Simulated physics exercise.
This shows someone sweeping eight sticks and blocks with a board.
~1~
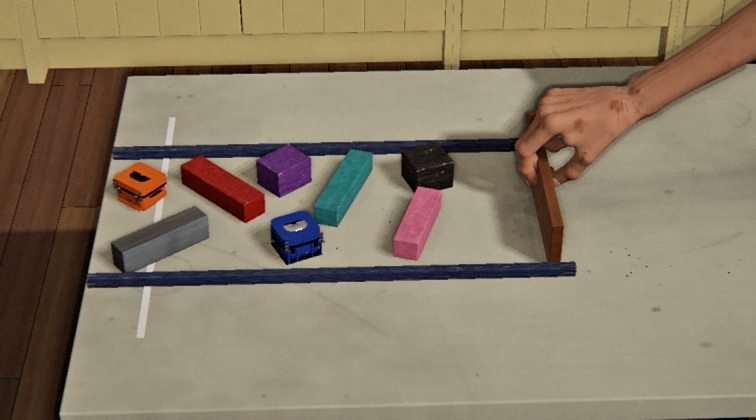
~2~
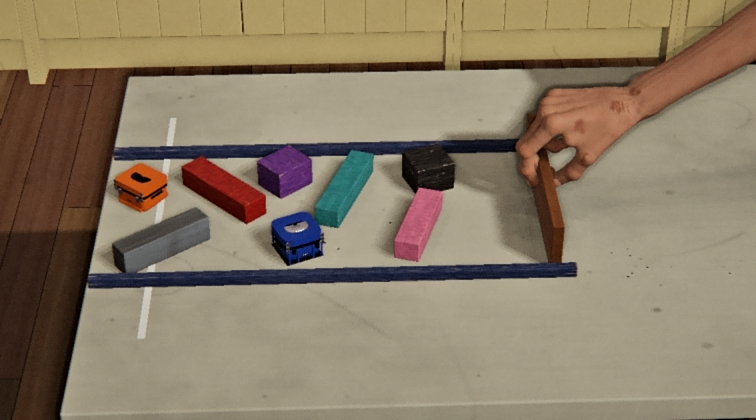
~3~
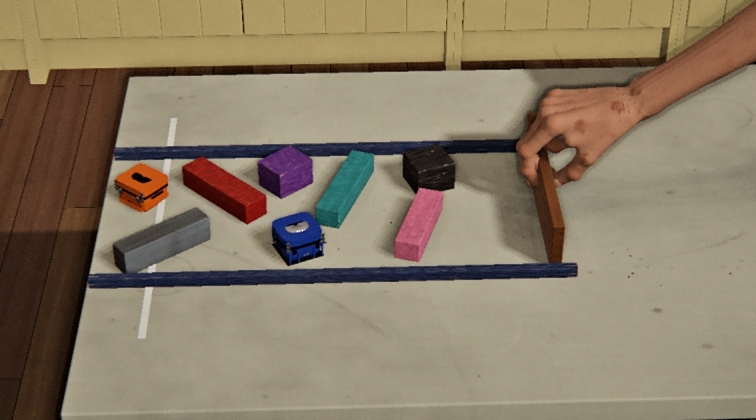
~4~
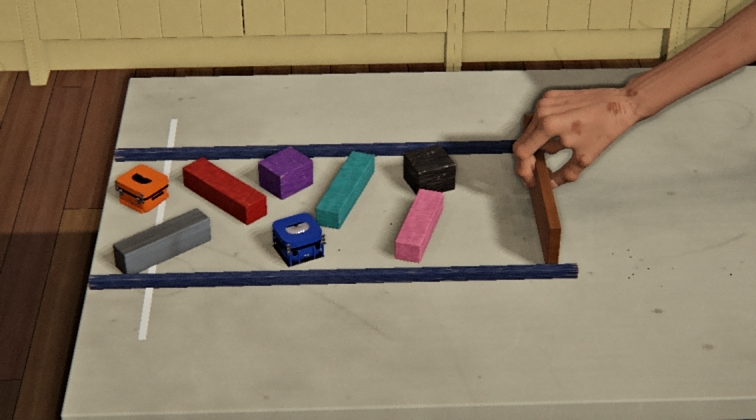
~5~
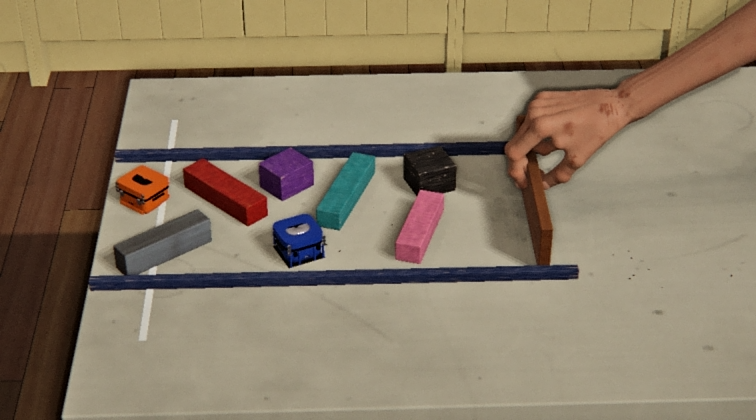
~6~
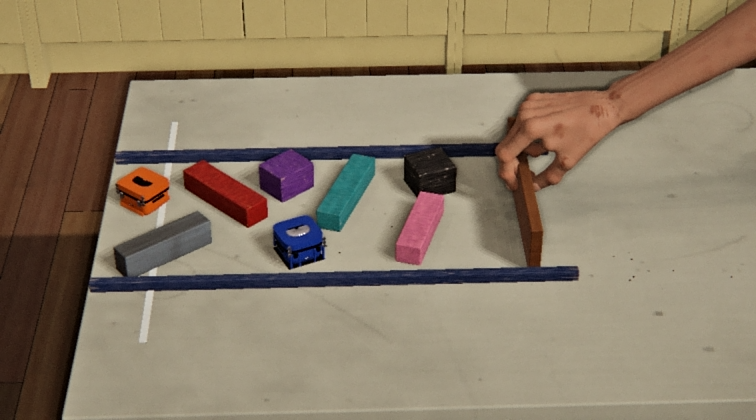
A hand slides a brown board slightly left toward the colourful blocks on the table.
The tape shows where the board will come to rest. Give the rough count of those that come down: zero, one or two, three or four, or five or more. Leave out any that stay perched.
Here the number that fall off is three or four.
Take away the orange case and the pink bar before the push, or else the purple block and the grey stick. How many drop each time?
First 3, then 2.
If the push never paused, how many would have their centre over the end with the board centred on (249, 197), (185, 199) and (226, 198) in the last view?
Place by place, 1, 4 and 1.
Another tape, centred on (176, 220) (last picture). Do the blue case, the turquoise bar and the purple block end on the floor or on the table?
The blue case remains up, the turquoise bar stays on, the purple block is lost.
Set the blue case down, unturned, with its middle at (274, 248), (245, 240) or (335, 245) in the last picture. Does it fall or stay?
Place by place, it remains up; survives; is kept.
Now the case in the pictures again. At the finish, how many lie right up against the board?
It touches 2.
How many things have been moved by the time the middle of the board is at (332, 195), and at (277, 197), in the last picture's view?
6 and 8.
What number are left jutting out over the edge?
2 of them.
Soon after, none off yet; orange case at rest near (144, 193); grey stick at rest near (164, 245); red bar at rest near (225, 194).
After that, none off yet; orange case displaced about its own width near (110, 203); grey stick moving near (153, 248); red bar displaced about its own width near (163, 203).
In the end, the number that fall off is three or four; gone, purple block, red bar, grey stick and orange case.
